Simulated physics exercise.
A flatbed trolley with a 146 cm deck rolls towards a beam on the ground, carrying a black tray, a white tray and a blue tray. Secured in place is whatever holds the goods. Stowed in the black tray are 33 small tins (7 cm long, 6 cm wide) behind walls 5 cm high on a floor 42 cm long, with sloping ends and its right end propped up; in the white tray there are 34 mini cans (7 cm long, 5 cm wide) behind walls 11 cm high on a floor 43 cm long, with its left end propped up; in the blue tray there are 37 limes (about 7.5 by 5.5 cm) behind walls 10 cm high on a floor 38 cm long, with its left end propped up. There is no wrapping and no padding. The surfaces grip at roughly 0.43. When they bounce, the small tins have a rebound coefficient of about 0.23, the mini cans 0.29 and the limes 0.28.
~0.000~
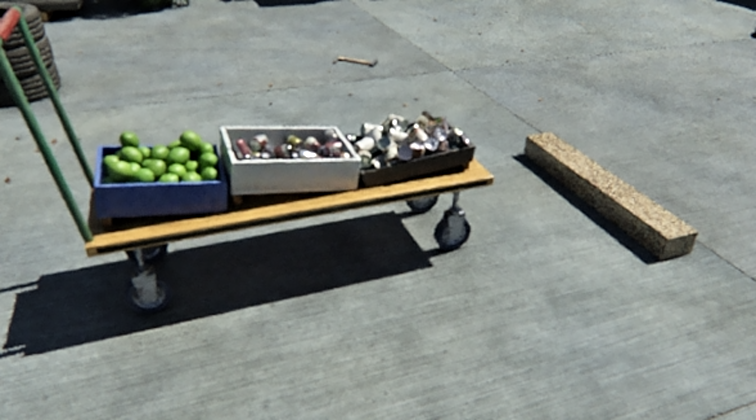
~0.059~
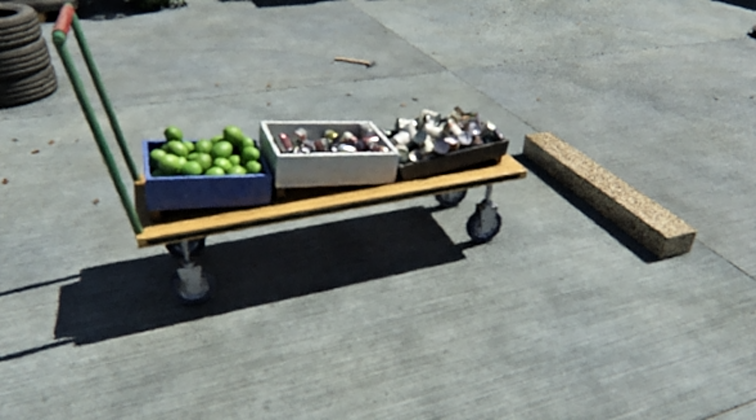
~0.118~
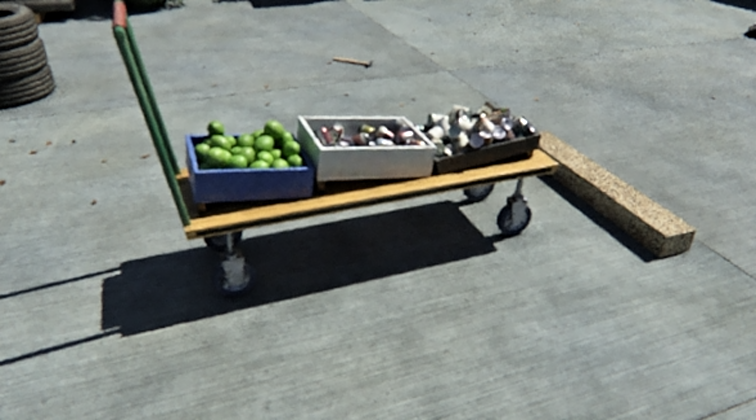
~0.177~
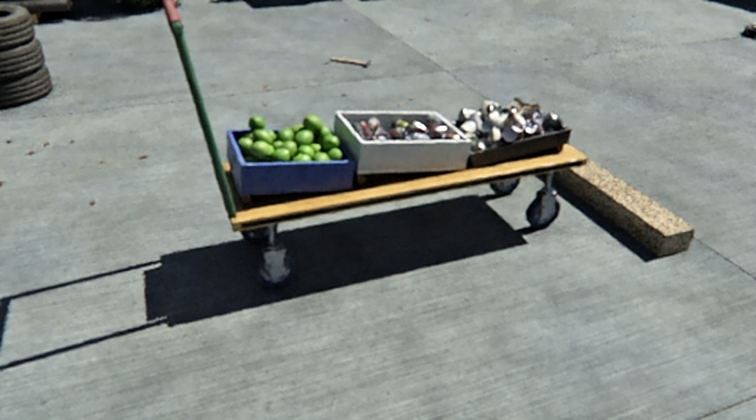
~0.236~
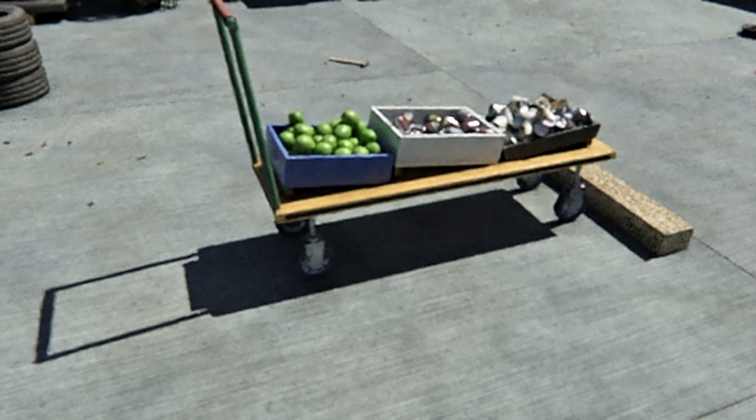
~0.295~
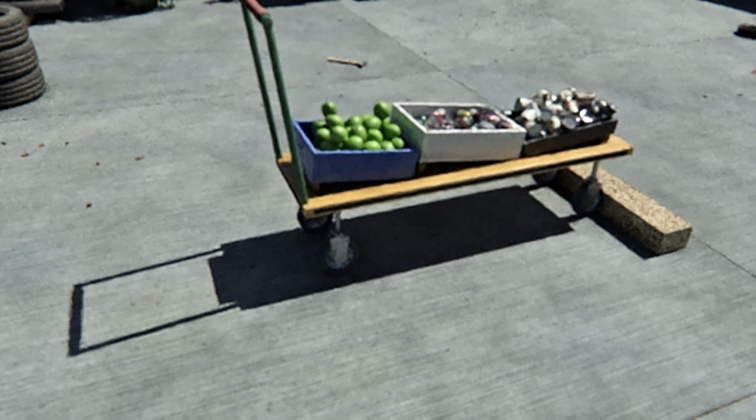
A flatbed trolley with a wooden deck and green handle rolls from left to right across sunlit grey concrete, seen from slightly above and to one side as the camera shifts a little. It carries a blue tray of green limes at left, a white tray of small cans in the middle and a black tray of small tins at right. The trolley closes on a speckled tan beam, its load staying in the trays.
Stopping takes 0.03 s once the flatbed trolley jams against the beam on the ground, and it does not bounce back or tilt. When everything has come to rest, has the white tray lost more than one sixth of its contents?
I'd say the outflow falls beneath a sixth of the load.
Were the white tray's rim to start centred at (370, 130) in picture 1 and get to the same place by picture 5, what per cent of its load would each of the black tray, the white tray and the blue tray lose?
Black tray 10 %, white tray 0 %, blue tray 0 %.
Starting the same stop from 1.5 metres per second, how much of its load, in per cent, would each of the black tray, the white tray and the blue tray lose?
Black tray 20 %, white tray 0 %, blue tray 0 %.
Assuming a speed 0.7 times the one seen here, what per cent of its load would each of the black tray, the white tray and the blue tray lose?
Then black tray 20, white tray 0, blue tray 0 per cent.
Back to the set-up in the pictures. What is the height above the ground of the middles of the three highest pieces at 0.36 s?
Mean height: Some 60 cm.
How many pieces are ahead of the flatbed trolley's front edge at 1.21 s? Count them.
I count about 10 pieces out front at that moment.
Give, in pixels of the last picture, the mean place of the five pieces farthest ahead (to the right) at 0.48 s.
Centre: About (617, 87) px.
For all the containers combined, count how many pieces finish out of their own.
About 20 pieces.
After 0.36 s, the black tray is down by 5 of 33, the white tray has all 34 and the blue tray is down by 1 of 37.
After 0.48 s, the black tray is down by 10 of 33, the white tray is down by 1 of 34 and the blue tray is down by 2 of 37.
After 0.71 s, the black tray is down by 13 of 33, the white tray is down by 2 of 34 and the blue tray is down by 5 of 37.
When it is over (at 1.21 s), the black tray is down by 13 of 33, the white tray is down by 2 of 34 and the blue tray is down by 5 of 37. Asked share, 2 of 34, 6 per cent.
